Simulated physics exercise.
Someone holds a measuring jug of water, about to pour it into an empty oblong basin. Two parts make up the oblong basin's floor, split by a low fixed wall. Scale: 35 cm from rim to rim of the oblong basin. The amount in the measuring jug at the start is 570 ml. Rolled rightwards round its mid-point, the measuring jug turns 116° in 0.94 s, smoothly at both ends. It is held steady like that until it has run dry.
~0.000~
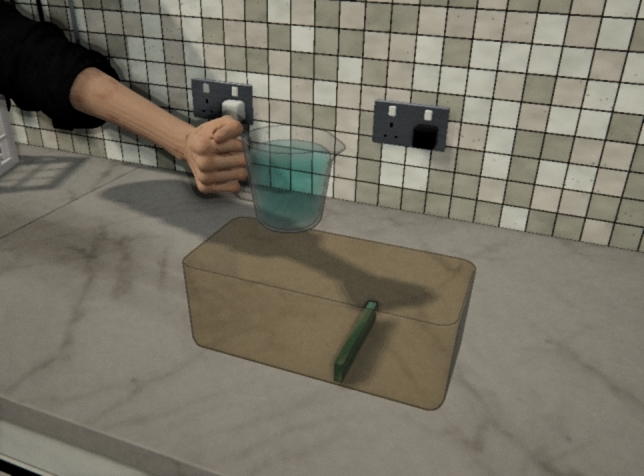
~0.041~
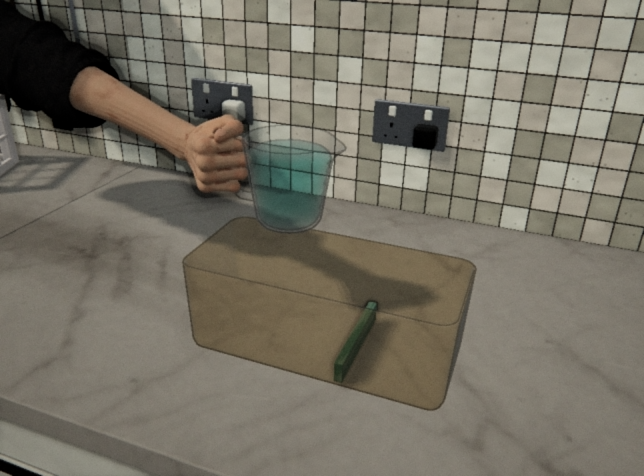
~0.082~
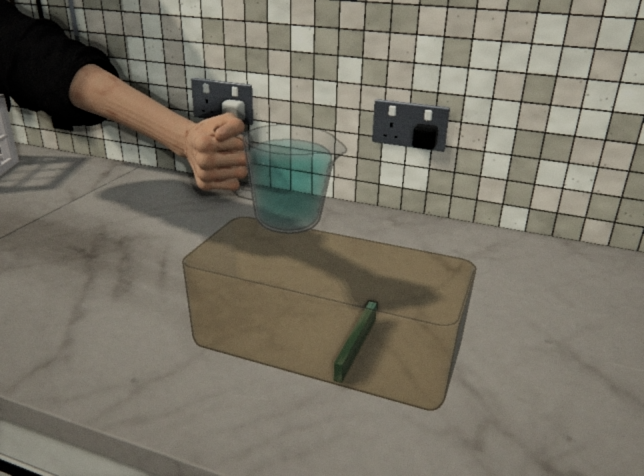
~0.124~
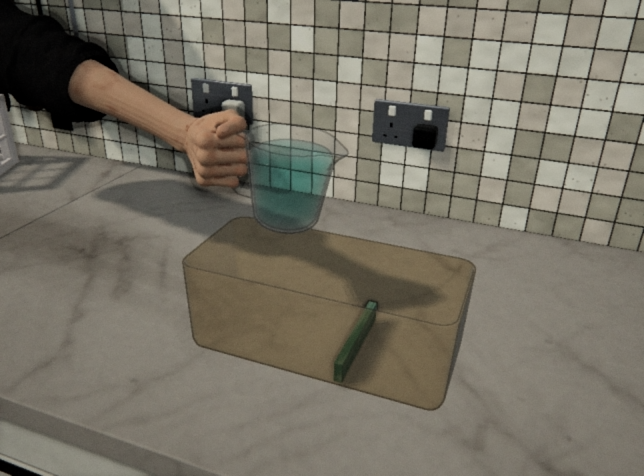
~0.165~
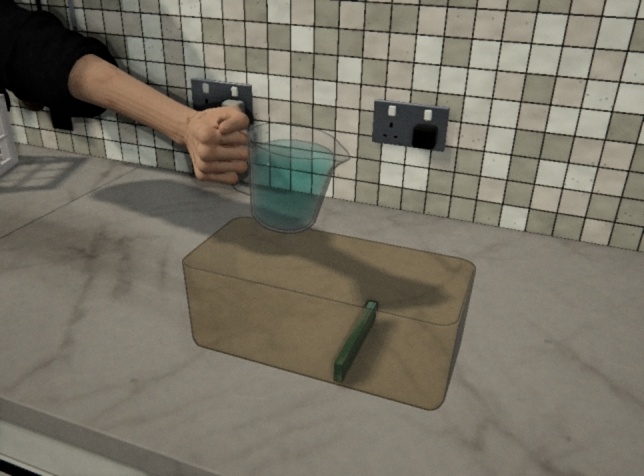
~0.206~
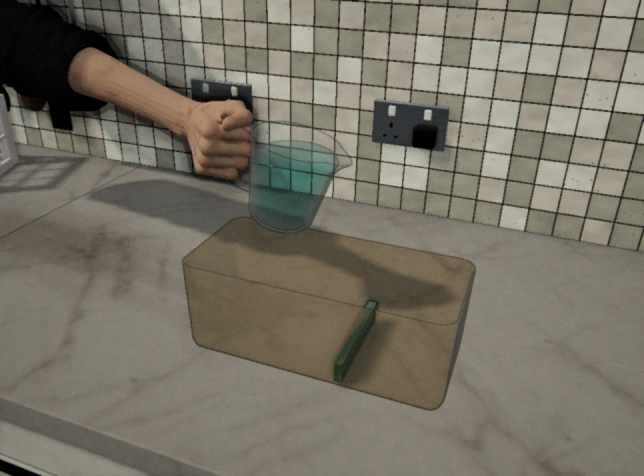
A hand held a clear jug of blue-green liquid above a see-through brownish basin on a marble counter, keeping nearly still at first, then slowly tilting the jug slightly to the right.
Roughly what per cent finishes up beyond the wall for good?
Roughly 70 per cent.
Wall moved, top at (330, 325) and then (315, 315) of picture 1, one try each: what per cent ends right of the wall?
Respectively 90 and 95 %.
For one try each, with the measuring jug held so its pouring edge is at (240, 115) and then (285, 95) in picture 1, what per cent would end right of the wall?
Near 15 in a hundred on the first go and near 10 in a hundred on the second.
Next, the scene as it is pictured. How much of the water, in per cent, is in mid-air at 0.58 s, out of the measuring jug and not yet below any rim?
Roughly 22 percent.
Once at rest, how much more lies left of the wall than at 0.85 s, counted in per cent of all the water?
12 %.
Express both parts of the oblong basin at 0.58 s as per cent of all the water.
Around 0 on the left and around 16 on the right.
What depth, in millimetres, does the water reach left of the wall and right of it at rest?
Depths: Left near 6 mm, right near 22 mm.
After 0.58 s the tilt is 78° and 63 per cent is still to pour, 0 is left of the wall and 16 right of it.
After 0.85 s the tilt is 113° and 7 per cent is still to pour, 18 is left of the wall and 70 right of it.
After 1.13 s the tilt is 116° and 0 per cent is still to pour, 25 is left of the wall and 75 right of it.
After 1.44 s the tilt is 116° and 0 per cent is still to pour, 29 is left of the wall and 71 right of it.
In the end 29 per cent lies left of the wall, 70 right of it and 0 outside.
